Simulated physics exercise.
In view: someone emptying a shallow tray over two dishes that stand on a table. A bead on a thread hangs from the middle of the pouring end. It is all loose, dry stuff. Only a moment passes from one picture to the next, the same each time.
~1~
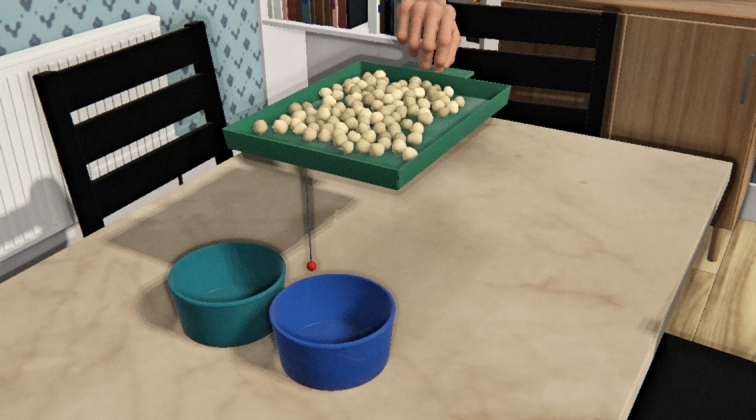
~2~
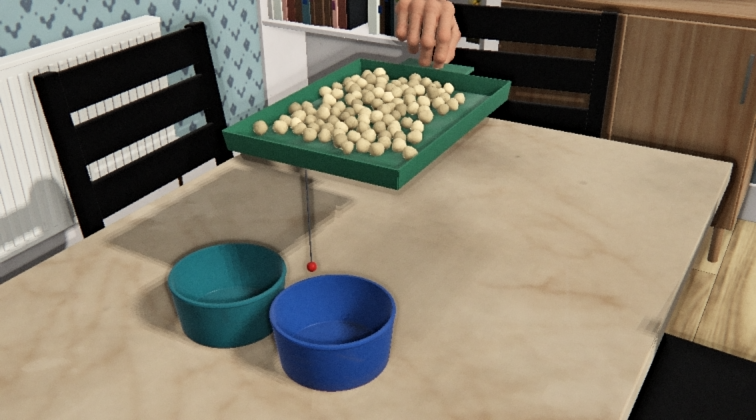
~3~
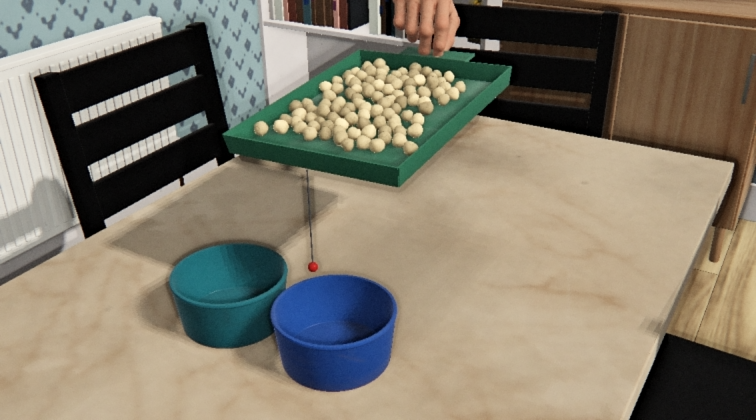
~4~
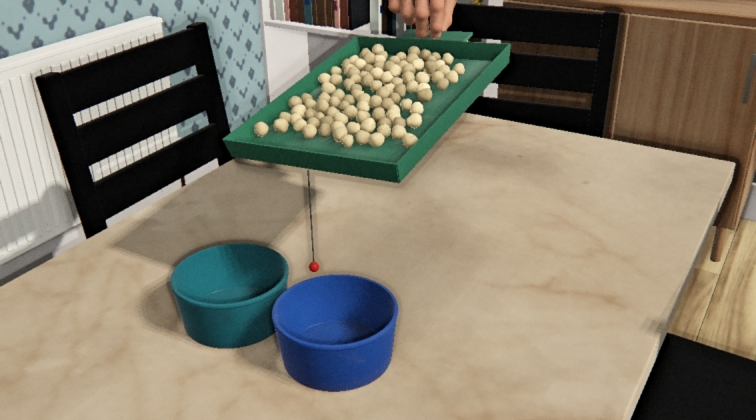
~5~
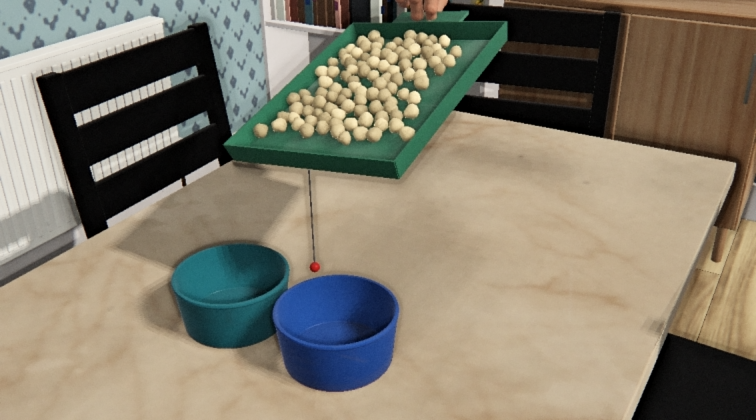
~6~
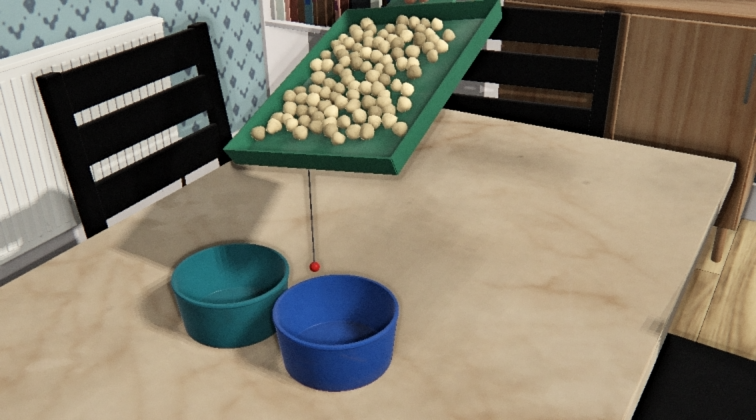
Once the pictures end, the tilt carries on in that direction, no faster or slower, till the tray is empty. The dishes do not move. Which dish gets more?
Fuller: The left-hand dish.
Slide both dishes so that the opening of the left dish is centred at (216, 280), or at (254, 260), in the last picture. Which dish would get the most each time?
The first try: Left. The second: Left.
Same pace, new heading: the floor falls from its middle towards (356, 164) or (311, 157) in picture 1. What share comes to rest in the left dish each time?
The first gives 0 %, the second 40 %.
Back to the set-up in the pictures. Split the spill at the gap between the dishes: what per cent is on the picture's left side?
It comes to 90 per cent or so.
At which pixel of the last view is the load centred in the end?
Around (233, 308).
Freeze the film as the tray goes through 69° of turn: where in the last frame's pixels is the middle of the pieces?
Close to (268, 116).
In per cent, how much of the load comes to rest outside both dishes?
About 20 per cent.
Soon, tray tipped steeply; nearly all on the tray; a stray few in the left dish; a small part in the air.
A while on, tray tipped past a quarter turn; most on the tray; about a quarter in the left dish; a stray few outside both; a stray few in the air.
Towards the end, tray tipped past a quarter turn; a stray few in the right dish; most in the left dish; about a quarter outside both.
Finally, tray tipped past a quarter turn; a stray few in the right dish; most in the left dish; about a quarter outside both.
